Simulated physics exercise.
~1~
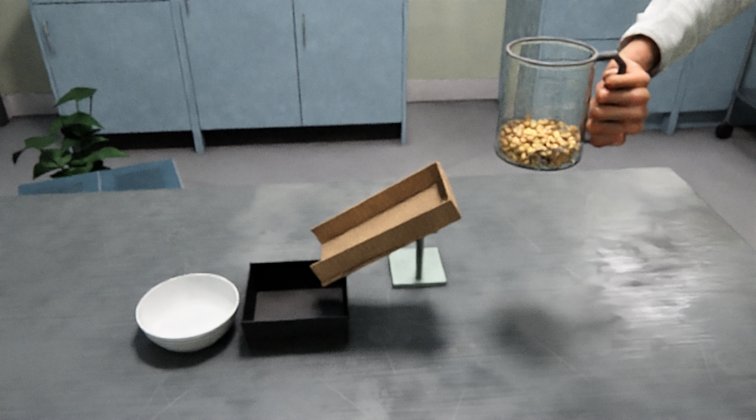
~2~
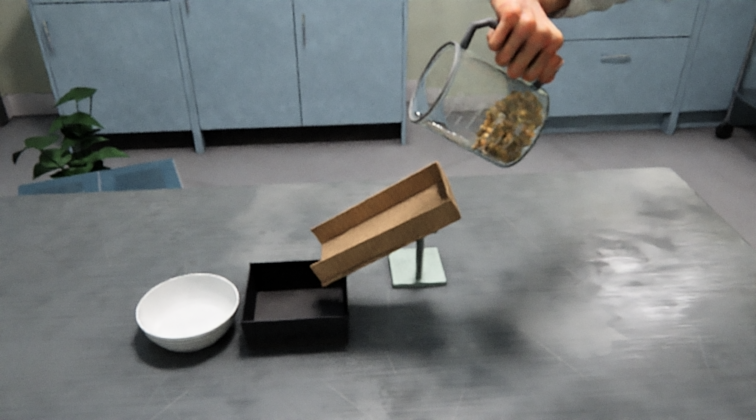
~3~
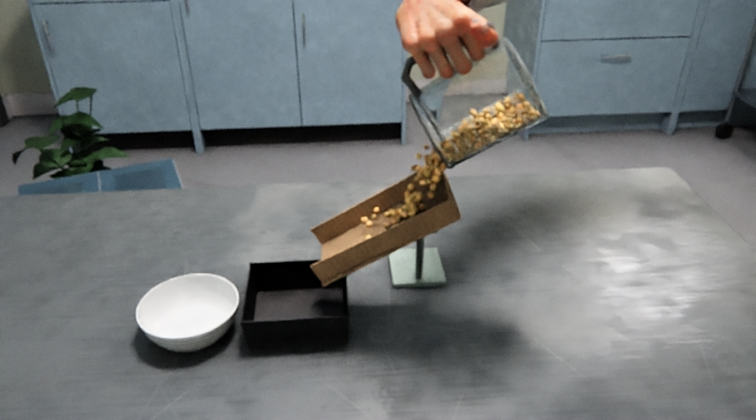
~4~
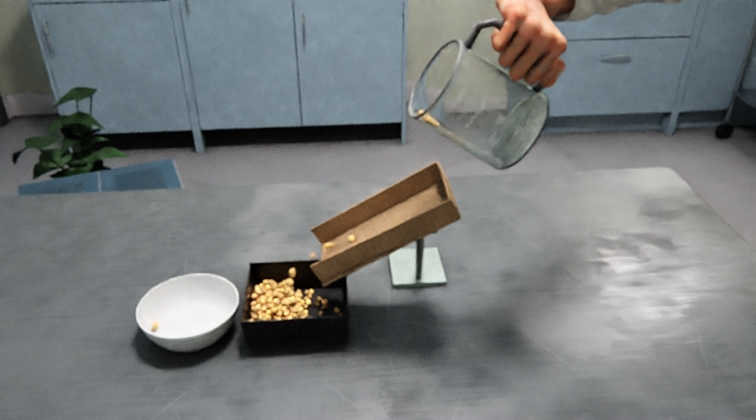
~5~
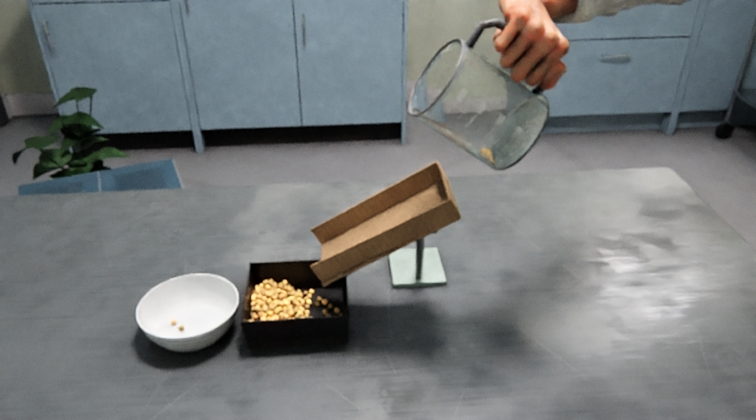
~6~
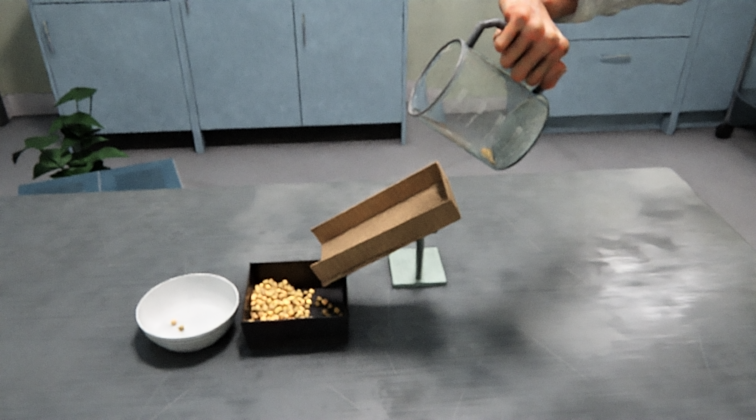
Chickpeas pour from a hand-tilted jug down a chute, nearly all filling a black tin.
